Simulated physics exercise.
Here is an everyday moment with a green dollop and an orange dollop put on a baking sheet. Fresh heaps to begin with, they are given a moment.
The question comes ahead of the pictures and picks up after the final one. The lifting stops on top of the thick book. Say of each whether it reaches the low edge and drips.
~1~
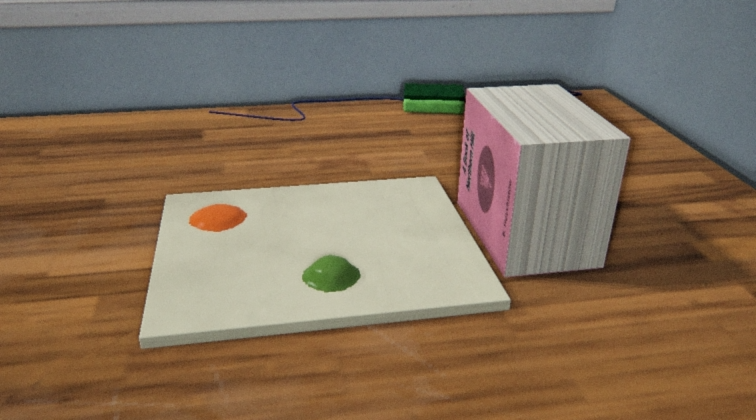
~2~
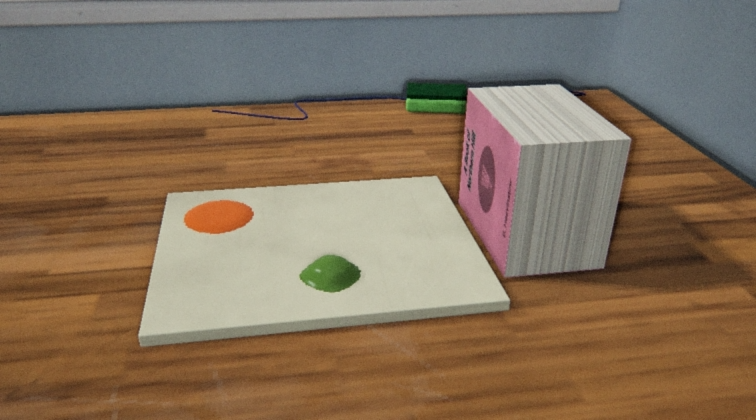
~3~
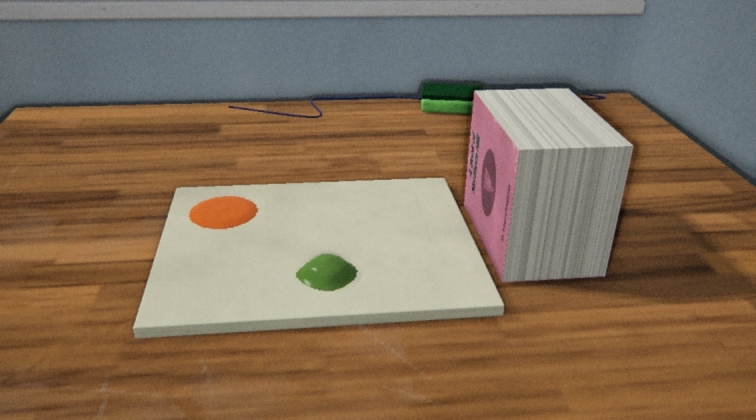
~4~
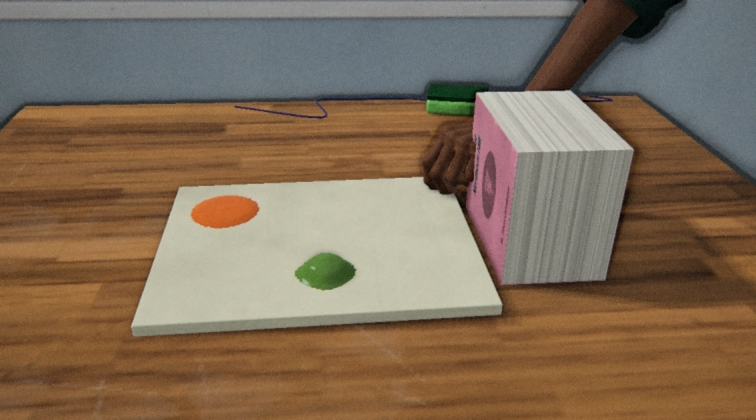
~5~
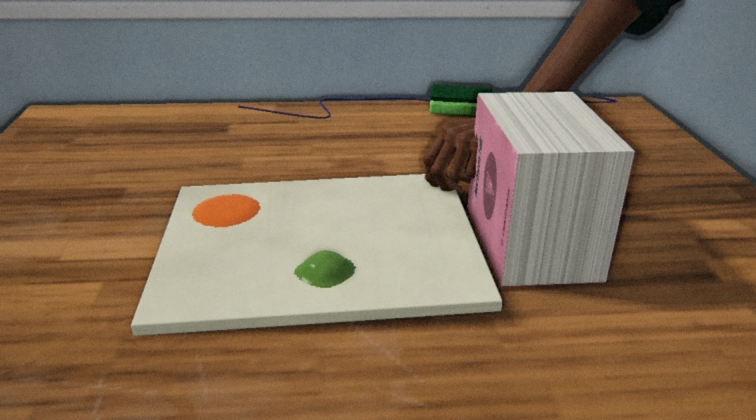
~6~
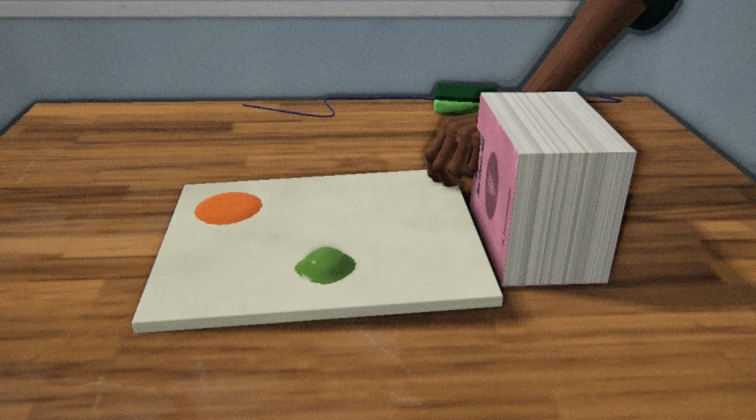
Note - green dollop: It does not leave; orange dollop: It leaves the surface.
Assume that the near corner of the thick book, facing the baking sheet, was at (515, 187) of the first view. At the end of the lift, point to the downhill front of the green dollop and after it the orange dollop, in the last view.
You'd find the first close to (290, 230) and the second close to (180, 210).
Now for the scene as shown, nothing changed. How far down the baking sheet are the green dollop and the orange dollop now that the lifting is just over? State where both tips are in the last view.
Roughly (273, 212), roughly (171, 210).
Soon after, slope about 28°; the green dollop has not moved; the orange dollop is dripping off the low end.
Later, the green dollop has not moved; the orange dollop is dripping off the low end.
In the end, slope about 28°; the green dollop has not moved; the orange dollop is dripping off the low end.
